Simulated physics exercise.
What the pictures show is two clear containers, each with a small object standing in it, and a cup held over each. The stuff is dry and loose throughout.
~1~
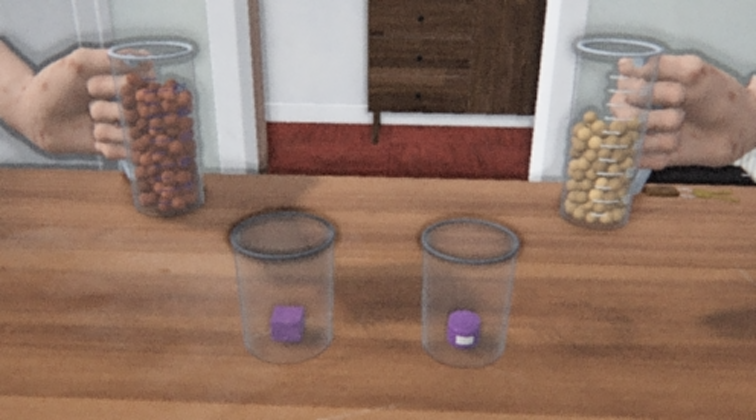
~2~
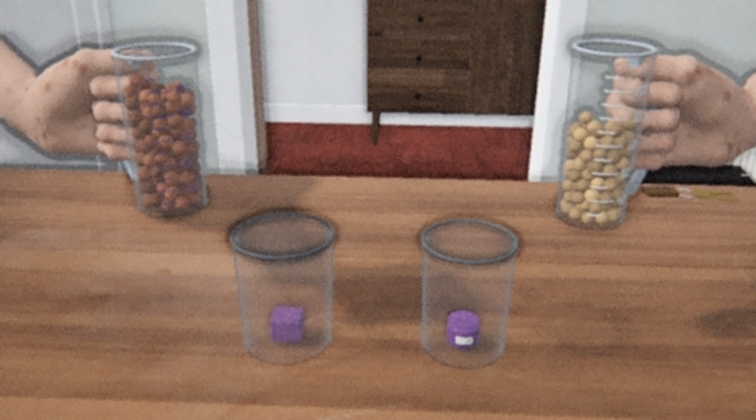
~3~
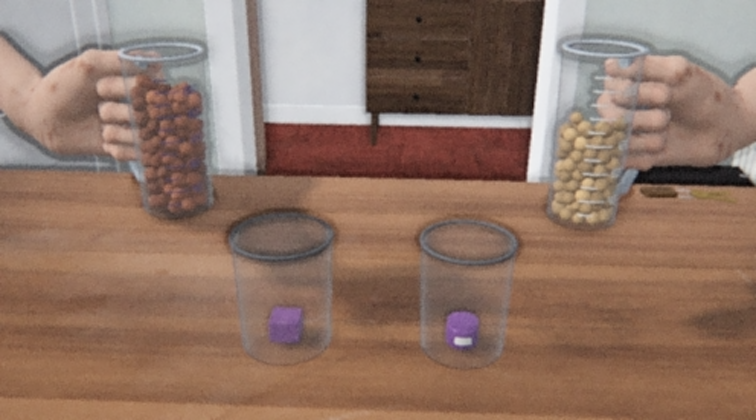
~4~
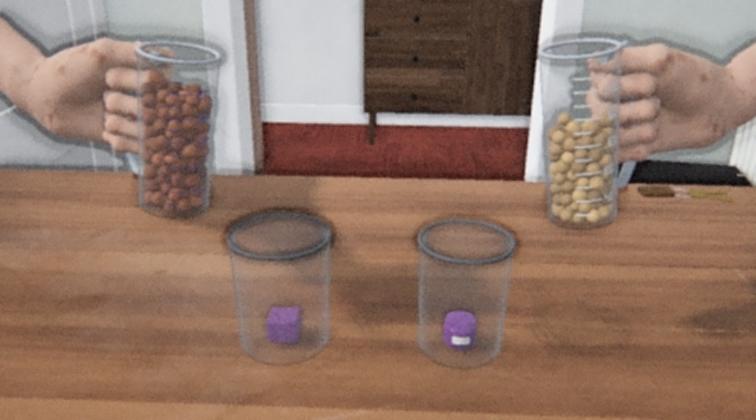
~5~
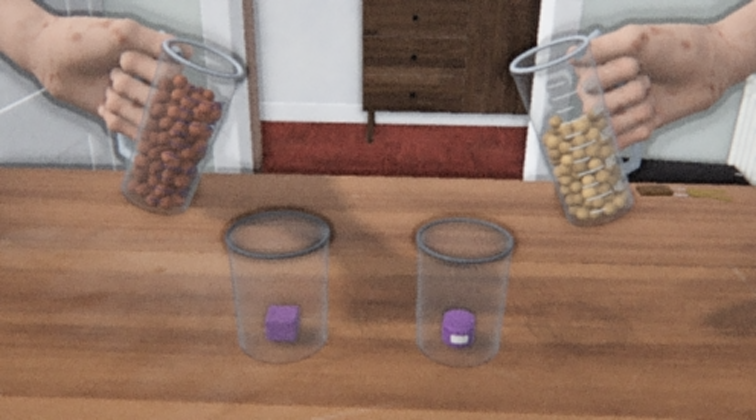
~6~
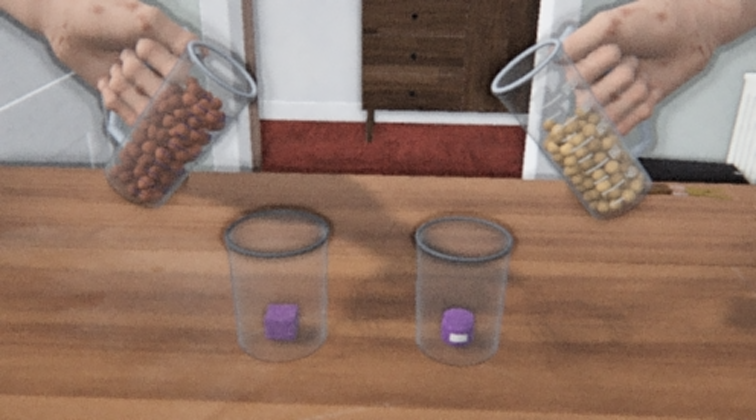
Two hands, one at each side, hold clear cups above a wooden table, seen from slightly above, with a dark cabinet and red floor behind. The left cup holds reddish-brown pellets and the right one pale round beads, while two clear glasses in front contain a small purple block and a small purple canister. The hands shift the cups slightly inward, then tilt them toward each other.
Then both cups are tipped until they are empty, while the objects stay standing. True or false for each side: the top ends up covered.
Left: True; right: True.
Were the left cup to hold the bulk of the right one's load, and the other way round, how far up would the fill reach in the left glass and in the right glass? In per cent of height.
The left one reaches 45 % of its height, the right one 60 %.
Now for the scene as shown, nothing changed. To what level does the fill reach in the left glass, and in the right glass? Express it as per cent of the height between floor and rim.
Left: Roughly 55 %, right: 50 %.
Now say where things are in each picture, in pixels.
The first picture shows small block in the left glass near (288, 324), a quarter of its height or less; left cup near (161, 130), three quarters full of clay pellets; small canister in the right glass near (464, 329), a quarter of its height or less; right cup near (606, 136), two thirds full of round wooden beads.
The second picture shows left cup near (164, 131), upright; right cup near (601, 136), upright.
The third picture shows left cup near (171, 132), upright; right cup near (591, 137), upright.
The fourth picture shows left cup near (176, 132), tipped 8°; right cup near (581, 136), tipped 8°.
The fifth picture shows left cup near (179, 130), tipped 24°; right cup near (576, 135), tipped 24°.
The sixth picture shows small block in the left glass near (282, 322); left cup near (178, 129), tipped 40°; small canister in the right glass near (458, 327); right cup near (575, 134), tipped 40°.
Then, 0.32 s on from there, left glass empty, all of its cupful still in the cup; right glass empty, all of its cupful still in the cup.
Then, 0.66 s on from there, left glass nearly empty, nearly all of its cupful still in the cup; right glass nearly empty, nearly all of its cupful still in the cup.
Then, 1.06 s on from there, left glass half full, a stray few of its cupful still in the cup; right glass a third full, none of its cupful still in the cup.
In the end, left glass half full (surface near (280, 280)), nothing beside it; right glass half full (surface near (460, 290)), nothing beside it; the left thing is covered; the right thing is covered.
